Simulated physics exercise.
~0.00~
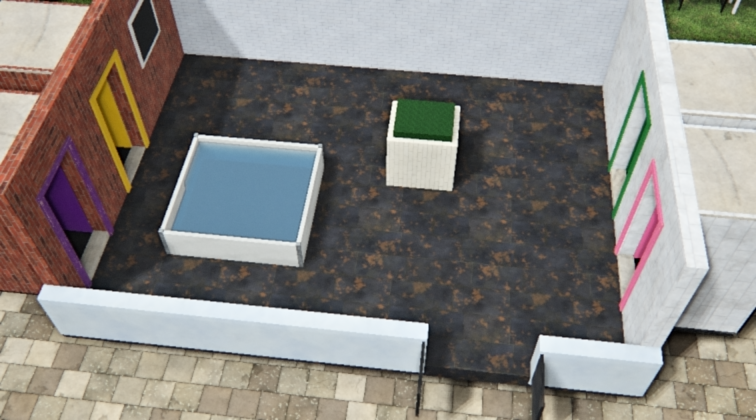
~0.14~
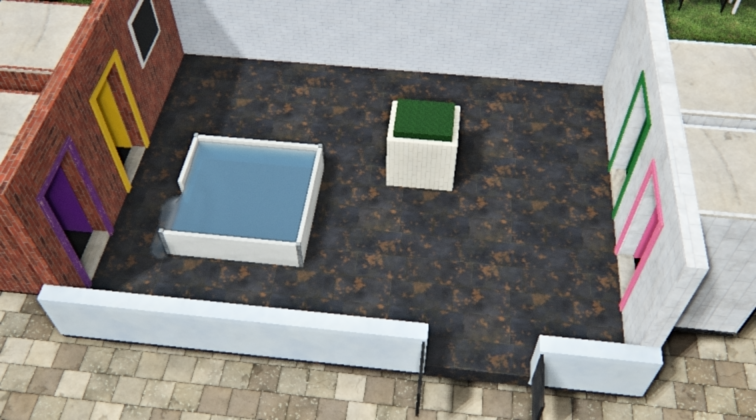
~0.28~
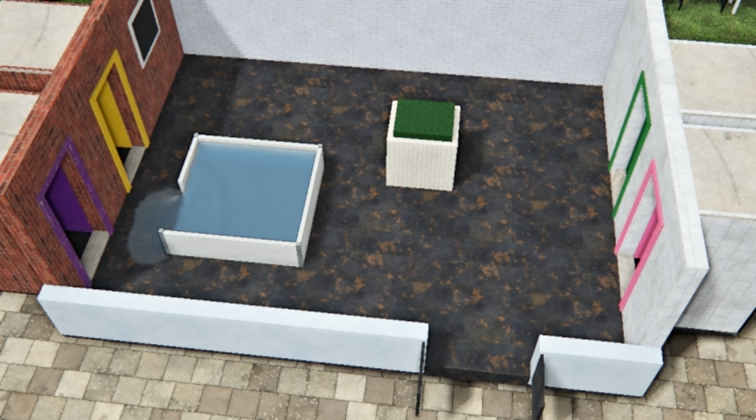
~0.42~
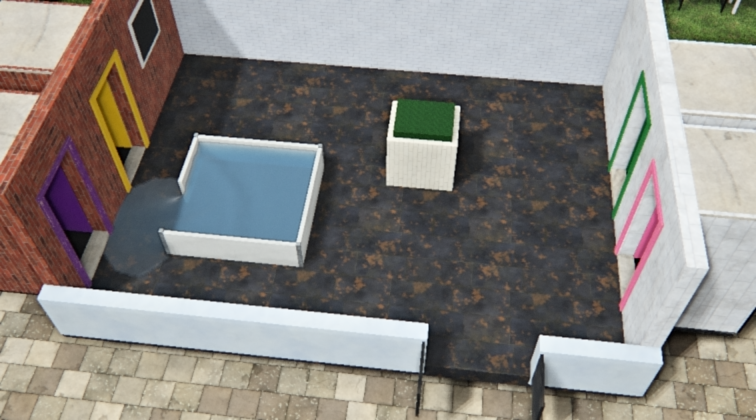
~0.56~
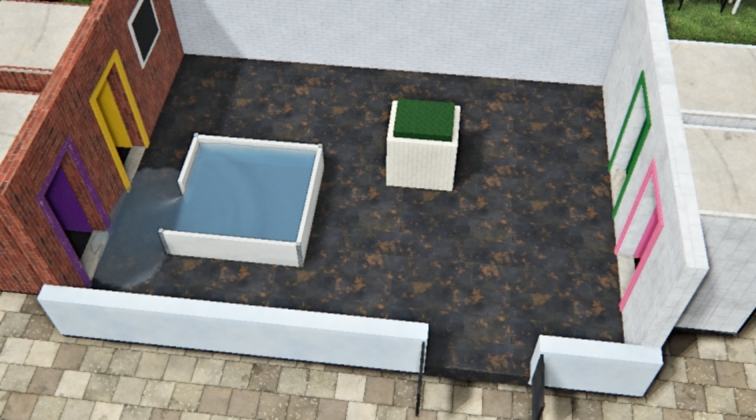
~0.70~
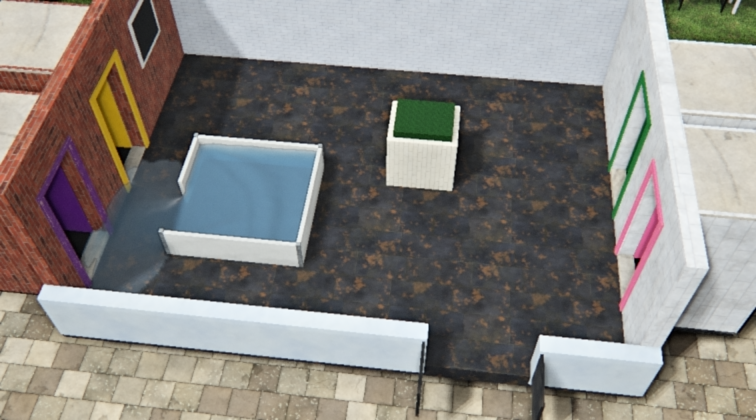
At first, a white-walled tank of still blue water sits in a walled yard near a white block with a green top. Then a stretch of the tank's left side is gone, and water pours through the gap, spreading leftward across the dark floor to the brick wall beside the purple doorway.
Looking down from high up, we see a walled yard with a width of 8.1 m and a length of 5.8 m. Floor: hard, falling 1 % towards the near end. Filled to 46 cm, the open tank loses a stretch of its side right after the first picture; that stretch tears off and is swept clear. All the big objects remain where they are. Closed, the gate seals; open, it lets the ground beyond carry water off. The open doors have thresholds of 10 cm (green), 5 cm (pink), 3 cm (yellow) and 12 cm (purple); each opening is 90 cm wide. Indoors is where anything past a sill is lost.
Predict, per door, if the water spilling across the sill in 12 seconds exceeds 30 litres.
My prediction: The green door will undershoot the limit; the pink door will undershoot the limit; the yellow door will overshoot the limit; the purple door will overshoot the limit.
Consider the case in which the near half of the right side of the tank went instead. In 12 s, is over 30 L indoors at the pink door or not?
Well, at pink it would be too much.
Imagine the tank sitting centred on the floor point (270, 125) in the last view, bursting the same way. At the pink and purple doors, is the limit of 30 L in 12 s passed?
Pink gets no more than that, purple gets no more than that.
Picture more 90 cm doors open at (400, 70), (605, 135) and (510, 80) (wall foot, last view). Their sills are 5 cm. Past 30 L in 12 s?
Less, less, less.
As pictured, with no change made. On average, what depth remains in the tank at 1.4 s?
About 35 cm.
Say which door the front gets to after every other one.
Green.
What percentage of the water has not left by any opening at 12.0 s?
Roughly 82 per cent is still there.
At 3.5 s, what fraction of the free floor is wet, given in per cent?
Roughly 30 percent.
After 1.4 s water covers 10 % of the floor and is deepest (35 cm) near (79, 314); green door not reached, pink door not reached, yellow door 9 cm at the sill, 7 L in, purple door 26 cm at the sill, 26 L in.
After 2.2 s water covers 15 % of the floor and is deepest (36 cm) near (79, 314); green door not reached, pink door not reached, yellow door 9 cm at the sill, 20 L in, purple door 25 cm at the sill, 85 L in.
After 3.5 s water covers 30 % of the floor and is deepest (26 cm) near (79, 314); green door not reached, pink door not reached, yellow door 7 cm at the sill, 42 L in, purple door 19 cm at the sill, 140 L in.
After 7.0 s water covers 65 % of the floor and is deepest (15 cm) near (79, 314); green door not reached, pink door 6 cm at the sill, 0 L in, yellow door 5 cm at the sill, 67 L in, purple door 12 cm at the sill, 177 L in.
After 12.0 s water covers 90 % of the floor and is deepest (8 cm) near (79, 314); green door 3 cm at the sill, 0 L in, pink door 5 cm at the sill, 5 L in, yellow door 3 cm at the sill, 73 L in, purple door 8 cm at the sill, 178 L in.
